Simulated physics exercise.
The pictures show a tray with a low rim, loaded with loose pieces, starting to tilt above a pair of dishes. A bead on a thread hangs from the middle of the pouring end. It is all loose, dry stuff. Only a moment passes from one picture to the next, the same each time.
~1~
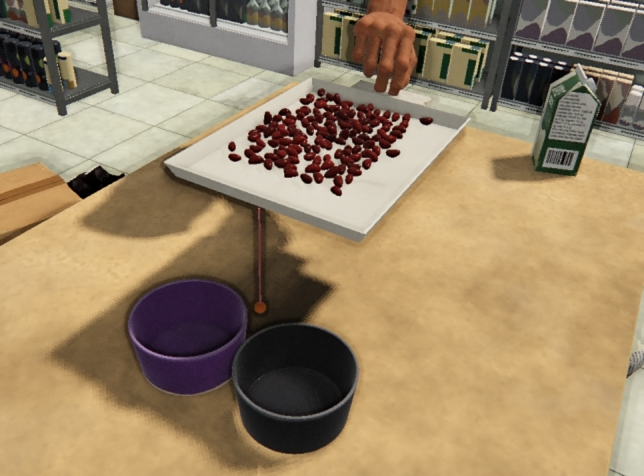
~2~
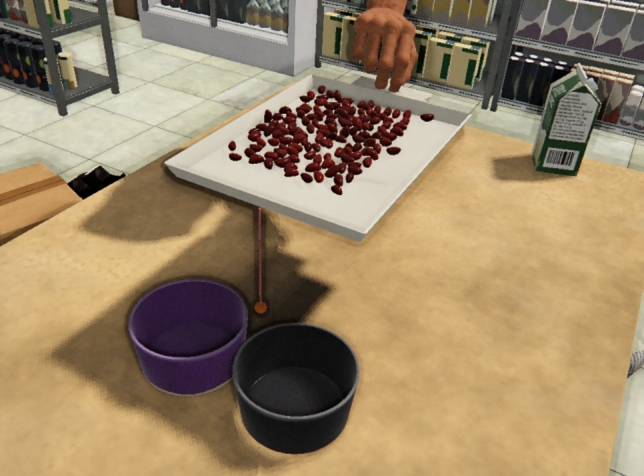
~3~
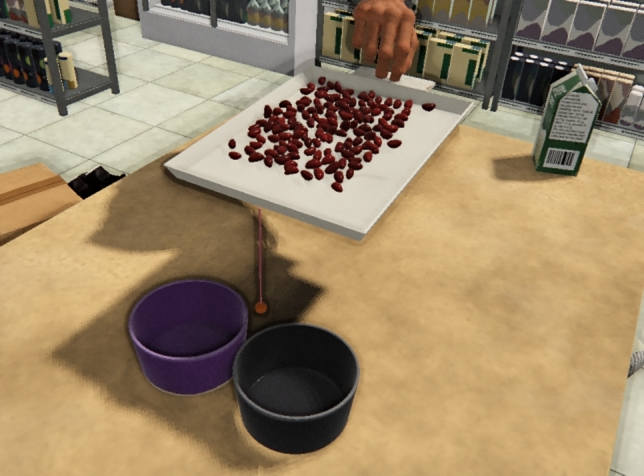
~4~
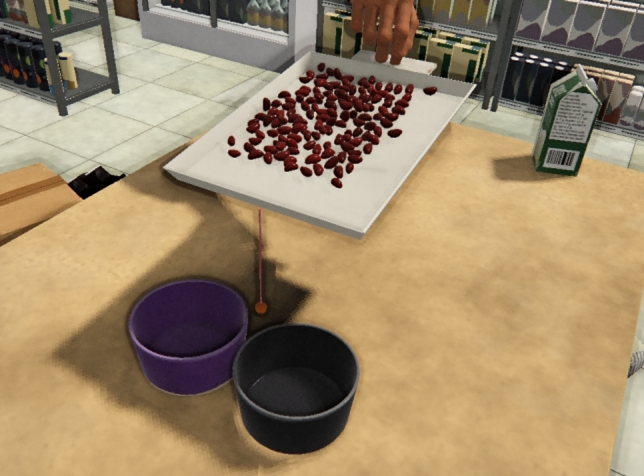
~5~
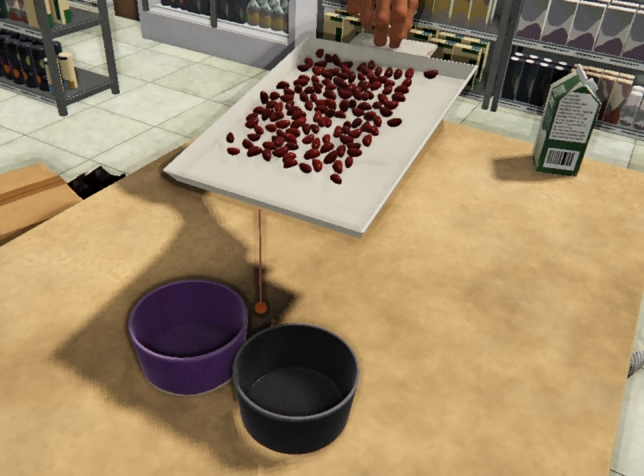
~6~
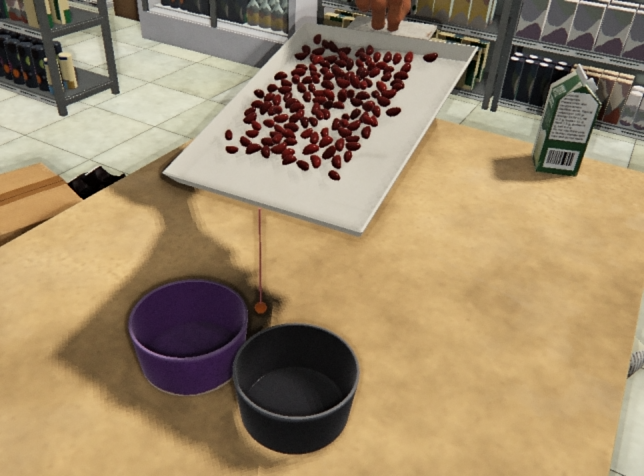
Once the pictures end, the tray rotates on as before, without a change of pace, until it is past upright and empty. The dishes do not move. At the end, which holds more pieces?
The left-hand dish gets more.
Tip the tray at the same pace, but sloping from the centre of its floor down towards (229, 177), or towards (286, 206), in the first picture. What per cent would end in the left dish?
Roughly 70 per cent, and 30 per cent.
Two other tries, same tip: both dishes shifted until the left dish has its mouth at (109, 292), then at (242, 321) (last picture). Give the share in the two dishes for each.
The first gives 80 %, the second 40 %.
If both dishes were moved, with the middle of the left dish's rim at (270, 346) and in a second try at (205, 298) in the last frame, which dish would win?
First the left-hand dish, then left.
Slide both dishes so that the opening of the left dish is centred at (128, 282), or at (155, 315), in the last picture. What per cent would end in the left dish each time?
First some 30, then 70 per cent.
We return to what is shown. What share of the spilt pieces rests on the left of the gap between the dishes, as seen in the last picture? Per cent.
It comes to 100 per cent or so.
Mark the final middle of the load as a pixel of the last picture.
Close to (191, 355).
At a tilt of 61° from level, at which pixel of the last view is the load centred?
Close to (220, 179).
Soon after the last picture, tray tipped steeply; most on the tray; a small part in the left dish; a stray few outside both; about a quarter in the air.
A little later, tray tipped right over; a small part on the tray; a small part in the right dish; about two thirds in the left dish; a small part outside both; about a quarter in the air.
Later still, tray tipped past a quarter turn; a small part in the right dish; most in the left dish; about a quarter outside both; a stray few in the air.
At rest, tray tipped past a quarter turn; a small part in the right dish; most in the left dish; about a quarter outside both; a stray few in the air.
